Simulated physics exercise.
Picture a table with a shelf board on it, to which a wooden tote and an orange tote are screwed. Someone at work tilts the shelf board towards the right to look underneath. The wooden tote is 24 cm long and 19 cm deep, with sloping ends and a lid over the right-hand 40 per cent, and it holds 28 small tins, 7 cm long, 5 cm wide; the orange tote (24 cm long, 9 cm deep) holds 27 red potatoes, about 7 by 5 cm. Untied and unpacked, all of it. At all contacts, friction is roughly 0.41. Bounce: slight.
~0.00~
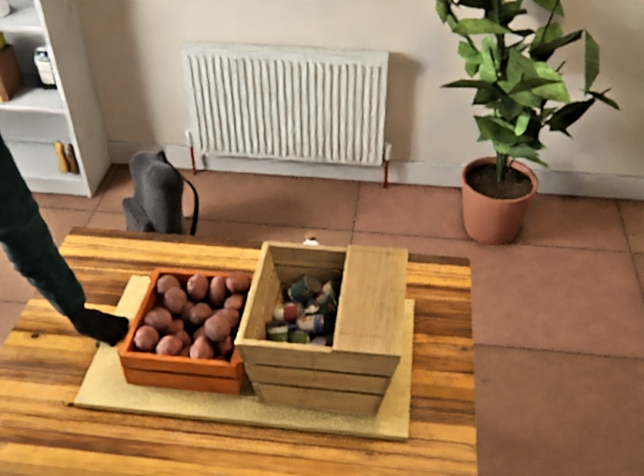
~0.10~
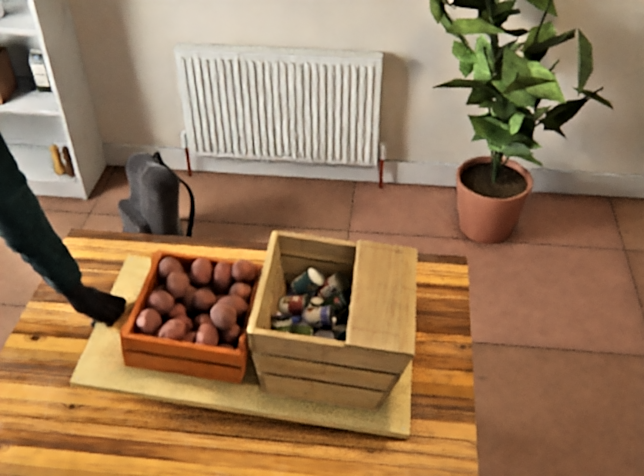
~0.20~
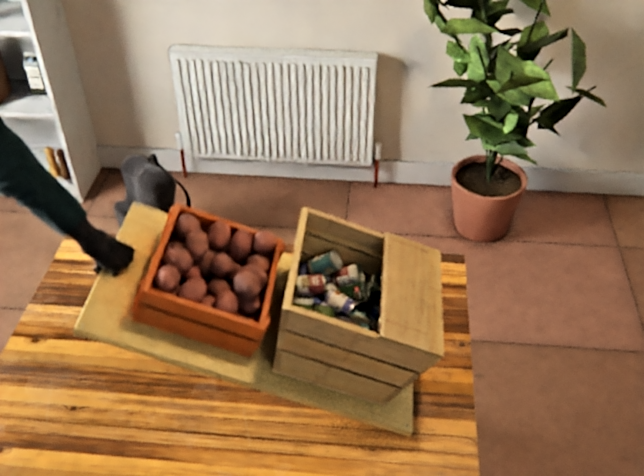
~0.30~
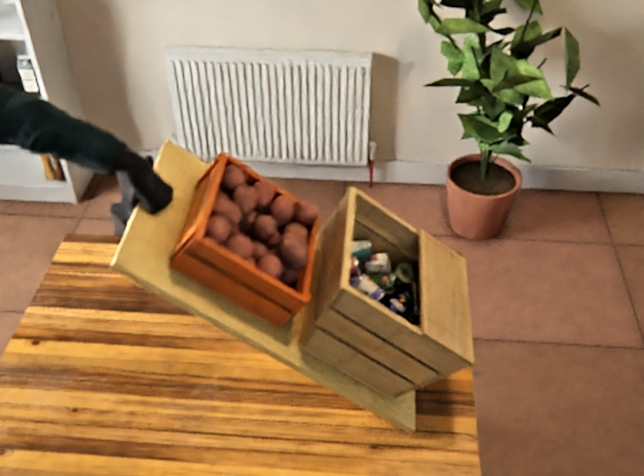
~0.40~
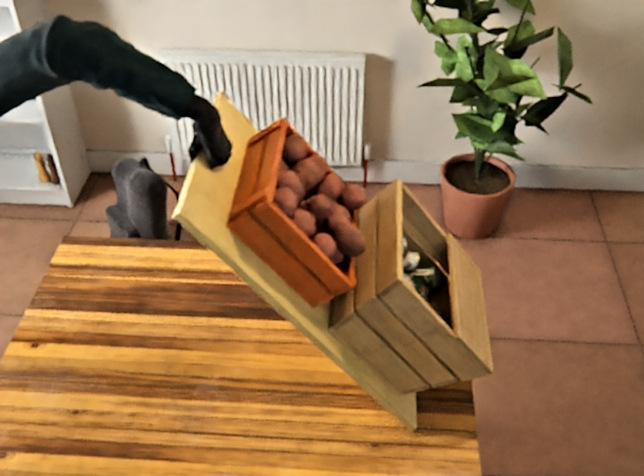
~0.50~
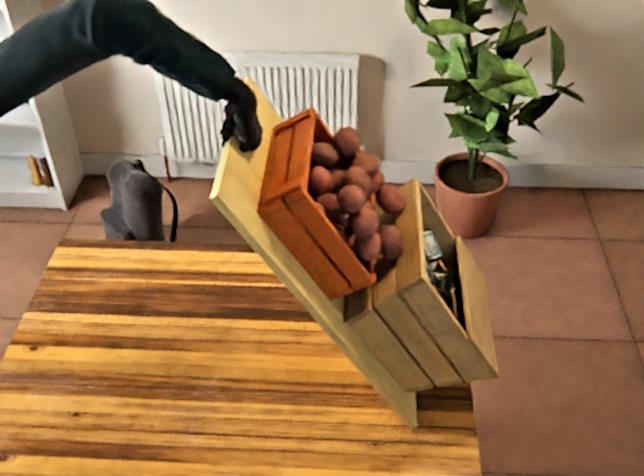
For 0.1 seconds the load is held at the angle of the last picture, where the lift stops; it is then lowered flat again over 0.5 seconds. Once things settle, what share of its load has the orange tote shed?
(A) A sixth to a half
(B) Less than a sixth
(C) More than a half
A.
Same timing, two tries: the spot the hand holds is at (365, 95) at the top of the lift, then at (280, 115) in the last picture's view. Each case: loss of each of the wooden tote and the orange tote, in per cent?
Loss per try - wooden tote 0 / 0 percent, orange tote 100 / 60 percent.
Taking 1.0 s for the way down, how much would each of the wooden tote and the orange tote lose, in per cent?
Wooden tote 0, orange tote 30 per cent.
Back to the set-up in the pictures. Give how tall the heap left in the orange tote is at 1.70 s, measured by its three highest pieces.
It reaches close to 8 cm.
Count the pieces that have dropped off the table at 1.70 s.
Roughly 8.
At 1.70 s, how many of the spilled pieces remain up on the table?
The number is some 2.
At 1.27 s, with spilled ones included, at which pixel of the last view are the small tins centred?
At about (323, 342) in pixels.
After 0.69 s, tilt 54°; the wooden tote has all 28 and the orange tote is down by 4 of 27.
After 0.93 s, tilt 16°; the wooden tote has all 28 and the orange tote is down by 11 of 27.
After 1.27 s, tilt 0°; the wooden tote has all 28 and the orange tote is down by 11 of 27.
Final count (at 1.70 s), the wooden tote has all 28 and the orange tote is down by 11 of 27. Asked share, 11 of 27, 41 per cent.
